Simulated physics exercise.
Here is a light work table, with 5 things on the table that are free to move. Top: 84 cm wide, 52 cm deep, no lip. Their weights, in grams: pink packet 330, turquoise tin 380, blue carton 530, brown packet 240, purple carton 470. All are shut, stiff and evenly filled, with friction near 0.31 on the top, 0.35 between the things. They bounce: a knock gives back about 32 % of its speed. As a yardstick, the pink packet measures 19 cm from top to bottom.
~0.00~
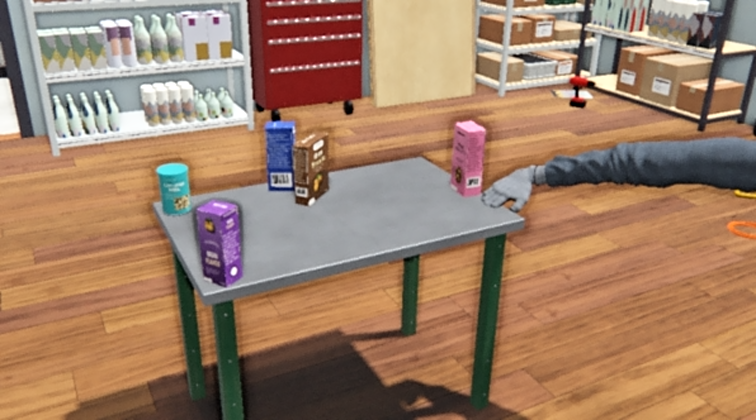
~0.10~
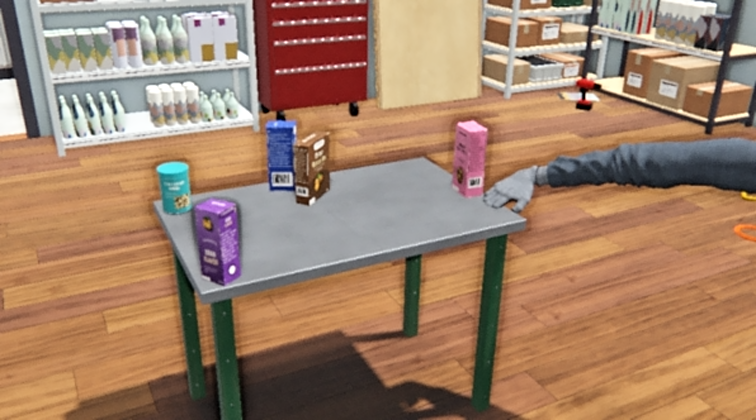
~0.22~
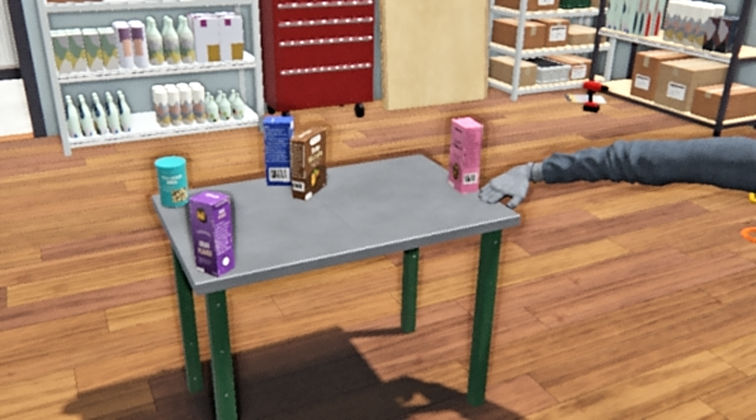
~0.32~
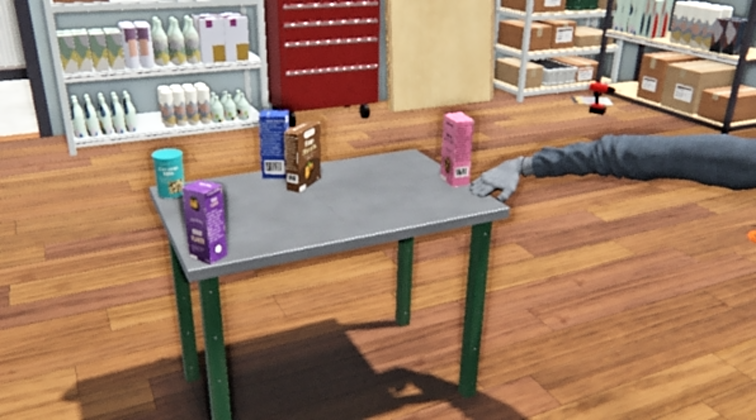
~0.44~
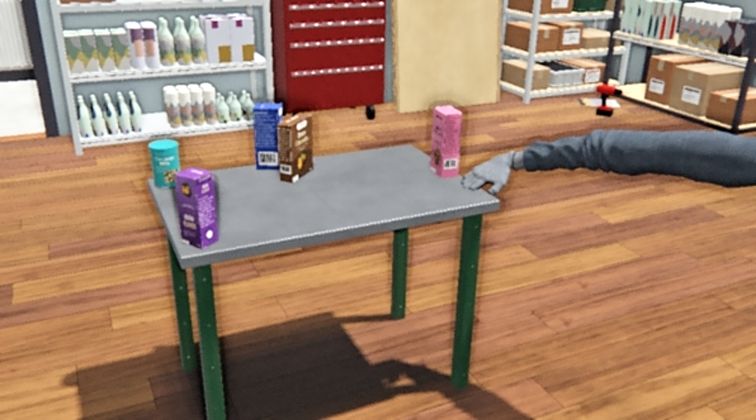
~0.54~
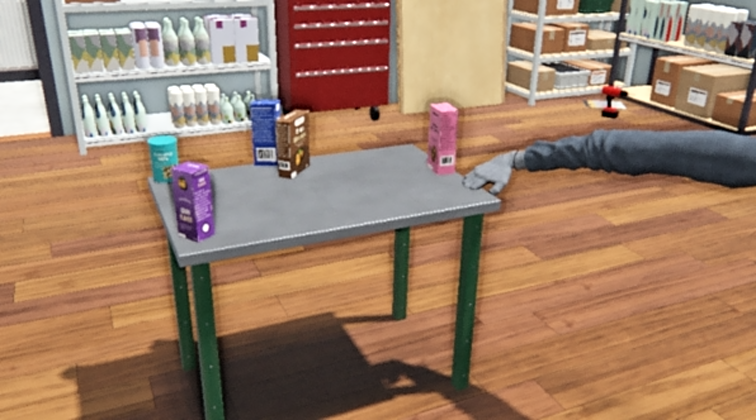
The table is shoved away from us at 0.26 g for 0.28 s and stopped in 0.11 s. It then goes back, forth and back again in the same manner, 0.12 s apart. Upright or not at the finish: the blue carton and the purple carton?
The blue carton topples; the purple carton keeps standing.
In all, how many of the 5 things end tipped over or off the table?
That comes to 1.
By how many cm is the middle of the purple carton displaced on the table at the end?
About 1 cm.
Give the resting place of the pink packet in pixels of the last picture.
Around (475, 158).
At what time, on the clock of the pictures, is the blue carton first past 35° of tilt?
At about 0.7 s.
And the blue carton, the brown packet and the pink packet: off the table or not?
The blue carton ends off the table; the brown packet is still on the table; the pink packet ends on the table.
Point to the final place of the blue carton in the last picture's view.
Around (326, 389).
After 0.94 s, blue carton now off the table; purple carton moved 4 cm near (206, 227); brown packet moved 4 cm.
After 1.14 s, things are still on the move.
After 1.44 s, table 14 cm from its start.
After 1.94 s, table 1 cm from its start; purple carton moved 4 cm near (205, 225); brown packet moved 5 cm; pink packet moved 4 cm.
In the end (2.7 s), off the table and tipped over, blue carton; the other 4 under 5 cm from the start. At the end, from the last picture's camera, blue carton near (326, 390), purple carton near (209, 233).
